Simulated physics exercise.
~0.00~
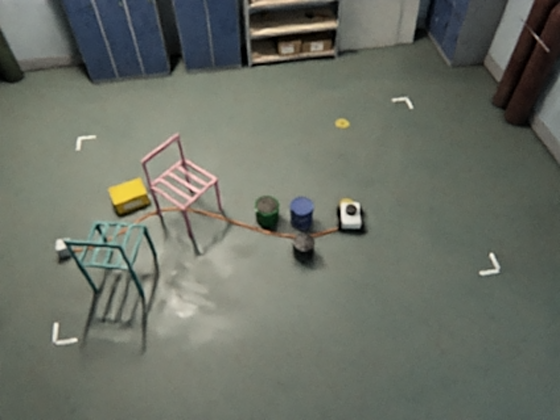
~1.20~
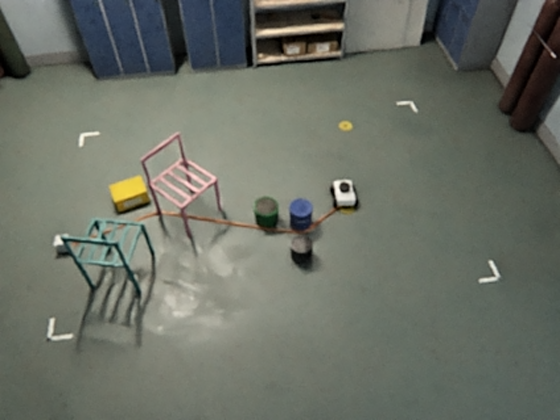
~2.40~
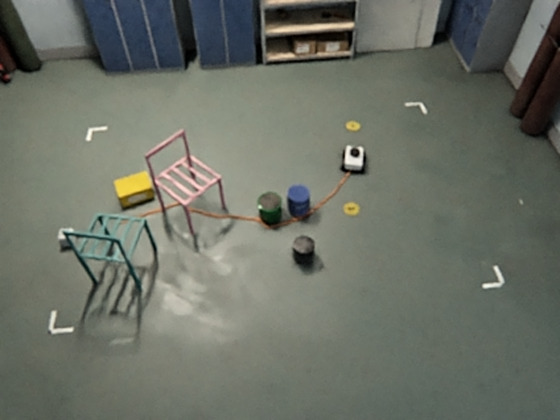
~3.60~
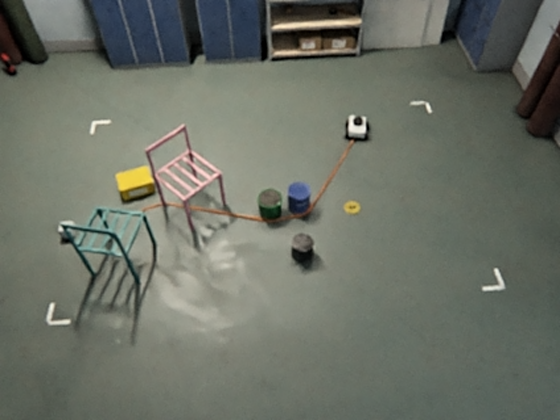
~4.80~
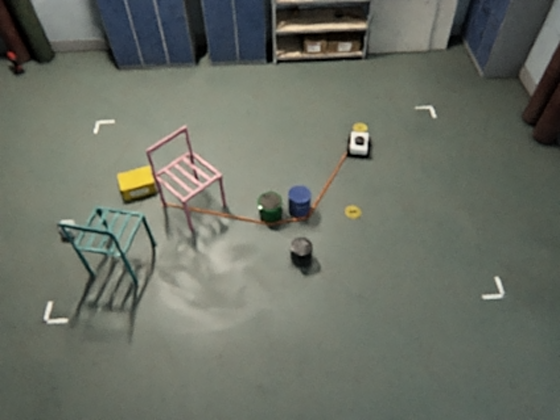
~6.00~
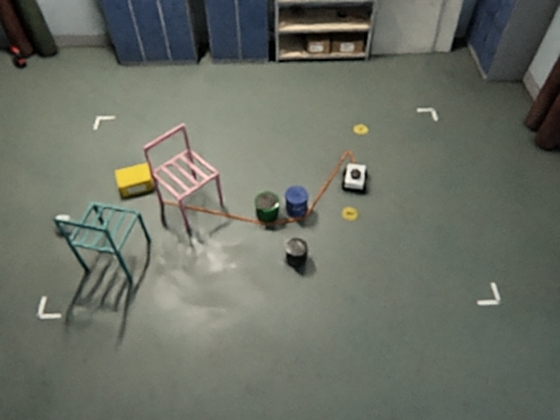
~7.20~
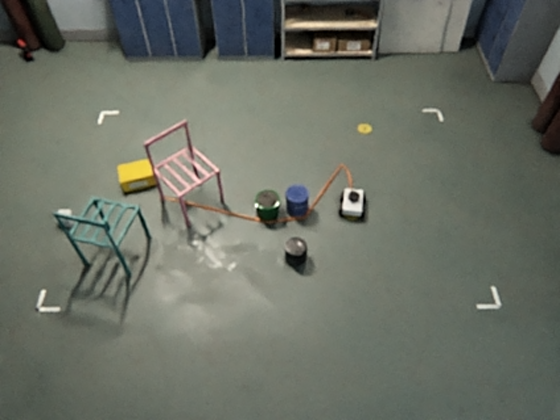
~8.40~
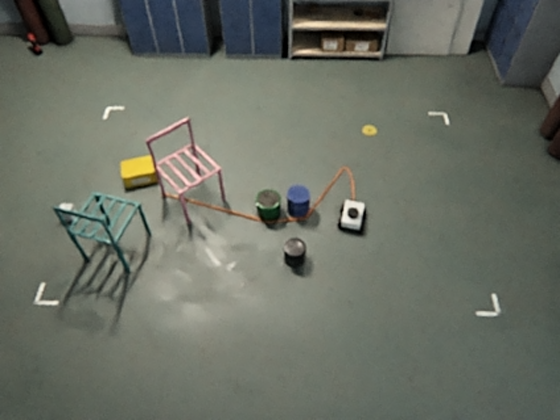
On a workshop floor, a small white cart trailing an orange lead rolled away to the far yellow mark, the blue bucket shifting slightly, then came back toward the near mark and ended right of the buckets with the lead bent loosely behind it.
